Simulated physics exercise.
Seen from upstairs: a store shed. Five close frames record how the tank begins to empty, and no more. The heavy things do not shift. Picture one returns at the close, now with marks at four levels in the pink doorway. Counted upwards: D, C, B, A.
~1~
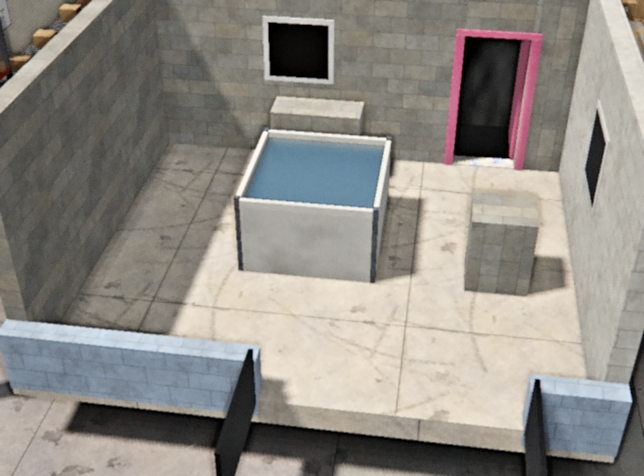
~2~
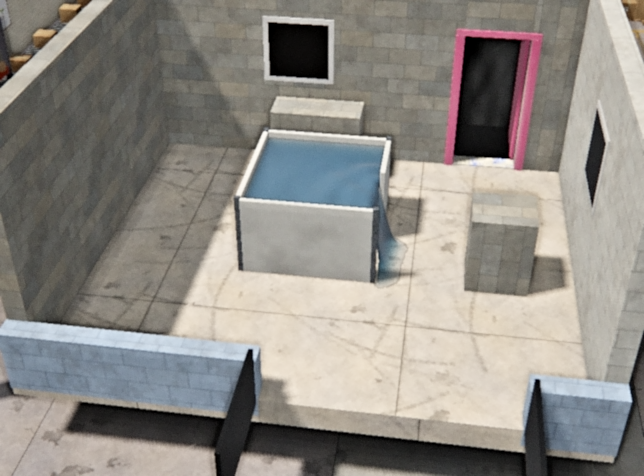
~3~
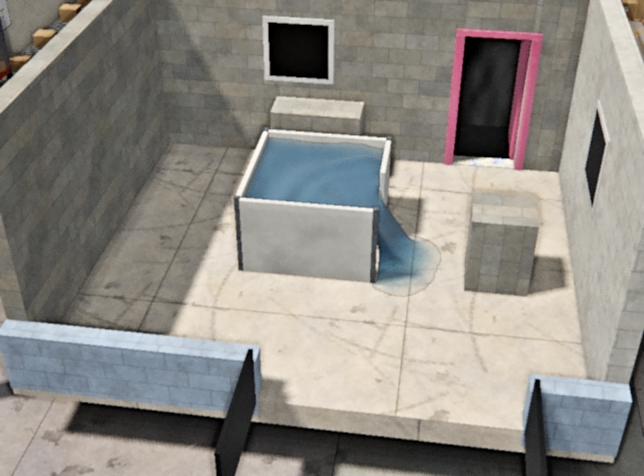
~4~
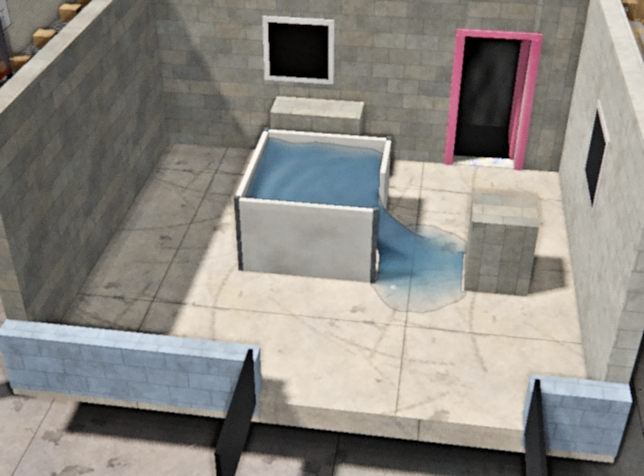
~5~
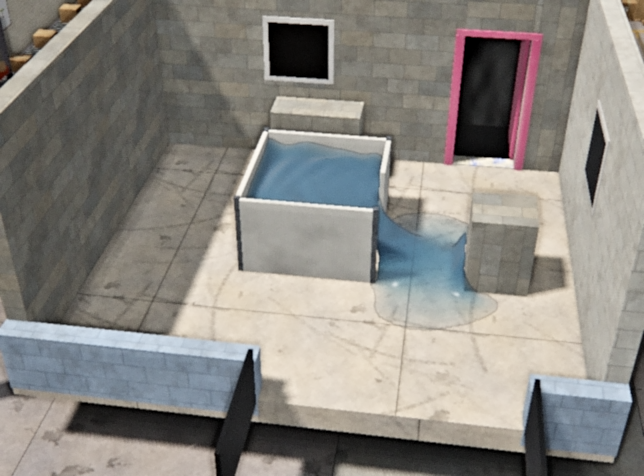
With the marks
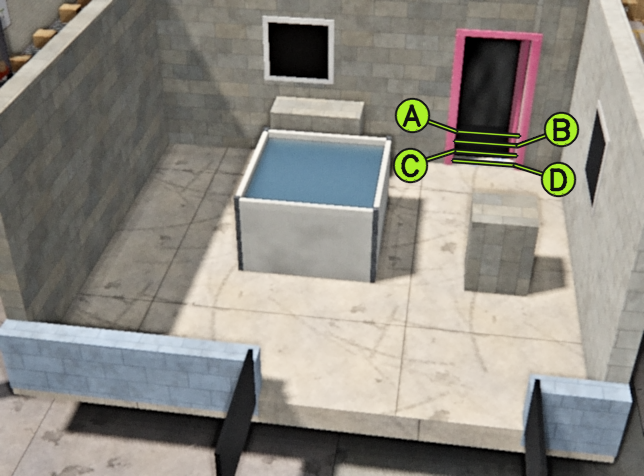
Water pours from the right side of a tank and spreads around a block.
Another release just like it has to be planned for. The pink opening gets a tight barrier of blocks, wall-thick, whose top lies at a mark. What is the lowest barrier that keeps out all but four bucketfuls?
Use mark C.
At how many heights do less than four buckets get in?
Three of them.
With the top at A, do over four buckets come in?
No.
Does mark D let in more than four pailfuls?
Yes.
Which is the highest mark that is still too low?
Here it is mark D.
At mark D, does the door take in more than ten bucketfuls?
Yes, it does.
On the marked copy, A at (487, 133); B at (486, 143); C at (485, 153); D at (483, 162); from the bottom up D, C, B, A.
With A, nothing gets over.
With B, nothing gets over.
With C, a splash gets over, under a bucket.
With D, some 25 bucketfuls get in.
